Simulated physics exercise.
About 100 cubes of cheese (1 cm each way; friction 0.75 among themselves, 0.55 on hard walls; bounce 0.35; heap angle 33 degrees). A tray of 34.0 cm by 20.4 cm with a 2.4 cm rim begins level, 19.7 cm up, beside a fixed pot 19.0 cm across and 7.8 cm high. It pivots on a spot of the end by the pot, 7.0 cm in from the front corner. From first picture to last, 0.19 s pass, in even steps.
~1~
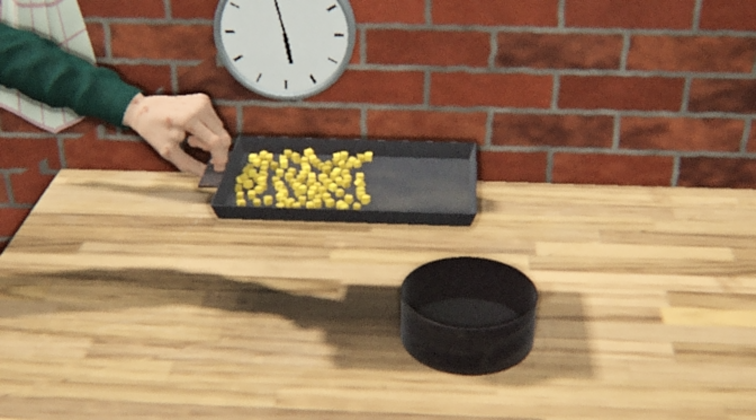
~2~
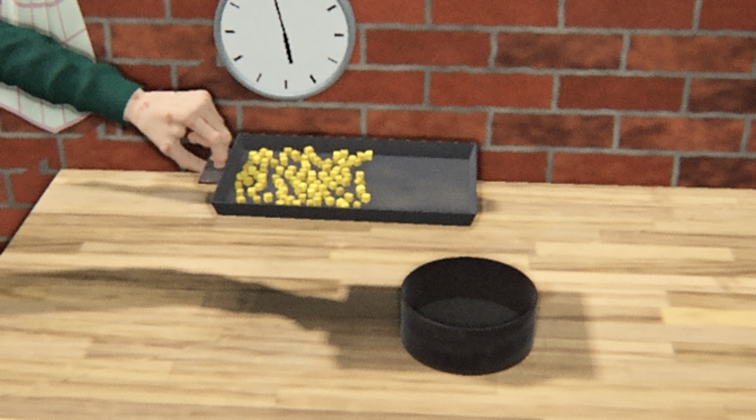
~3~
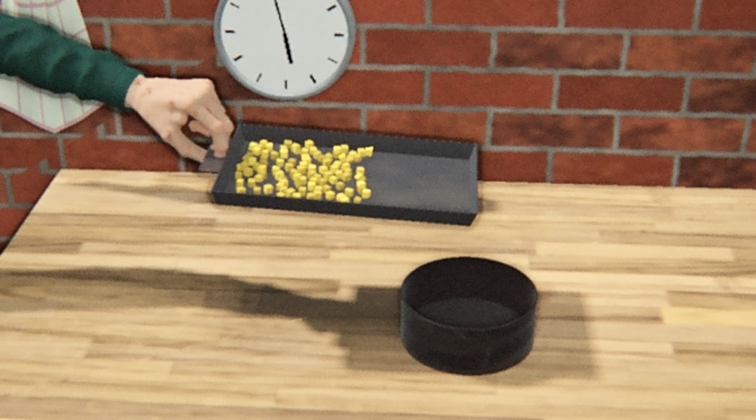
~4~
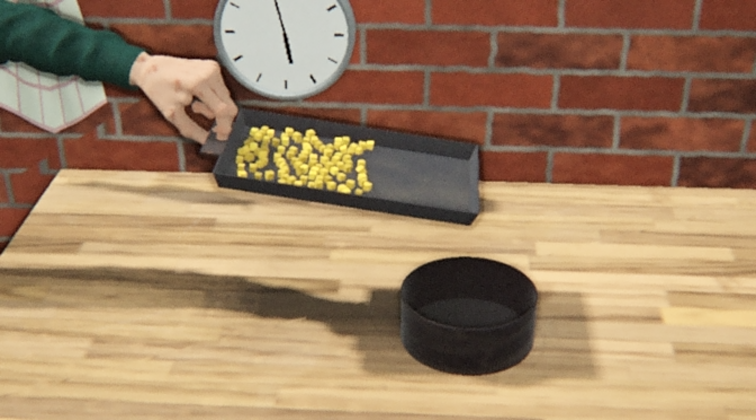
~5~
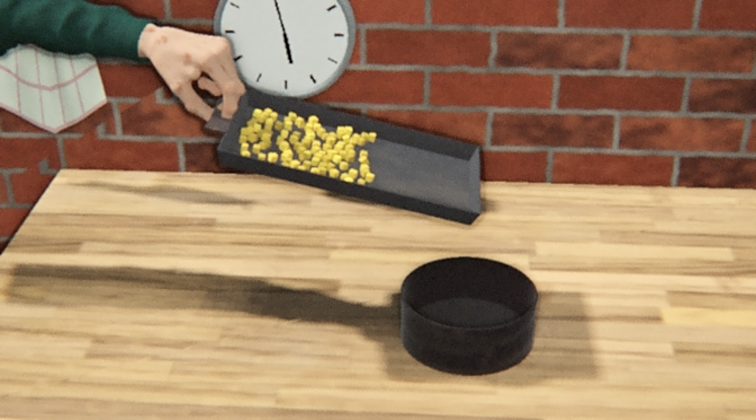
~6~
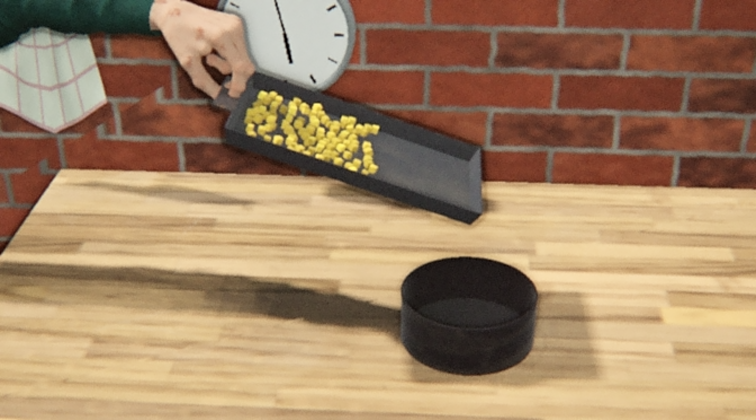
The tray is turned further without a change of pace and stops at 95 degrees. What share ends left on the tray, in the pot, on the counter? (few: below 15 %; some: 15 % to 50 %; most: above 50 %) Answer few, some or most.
Left on the tray: Few; in the pot: Few; on the counter: Most.
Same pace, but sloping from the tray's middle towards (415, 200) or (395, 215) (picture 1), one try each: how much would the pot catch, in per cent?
About 55 and 55 per cent.
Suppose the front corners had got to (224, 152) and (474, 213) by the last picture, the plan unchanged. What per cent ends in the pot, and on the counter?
Pot 35, counter 65.
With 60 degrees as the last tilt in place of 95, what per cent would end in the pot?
In that case some 5 per cent.
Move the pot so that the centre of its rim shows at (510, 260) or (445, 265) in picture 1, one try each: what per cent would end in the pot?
Some 80 and 0 per cent.
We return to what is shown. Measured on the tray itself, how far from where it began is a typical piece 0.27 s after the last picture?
Roughly 2 cm.
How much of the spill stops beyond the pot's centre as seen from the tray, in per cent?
Roughly 100 per cent.
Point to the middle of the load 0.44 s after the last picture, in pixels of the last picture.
Around (480, 155).
Then, 0.27 s after the last picture, tilt 58 degrees; the tray holds 100 %, the pot 0 %.
Then, 0.44 s after the last picture, tilt 82 degrees; the tray holds 95 %, the pot 0 %.
Then, 0.74 s after the last picture, tilt 95 degrees; the tray holds 0 %, the pot 5 %.
In the end, tray 0 %, pot 5 %, counter 95 %.
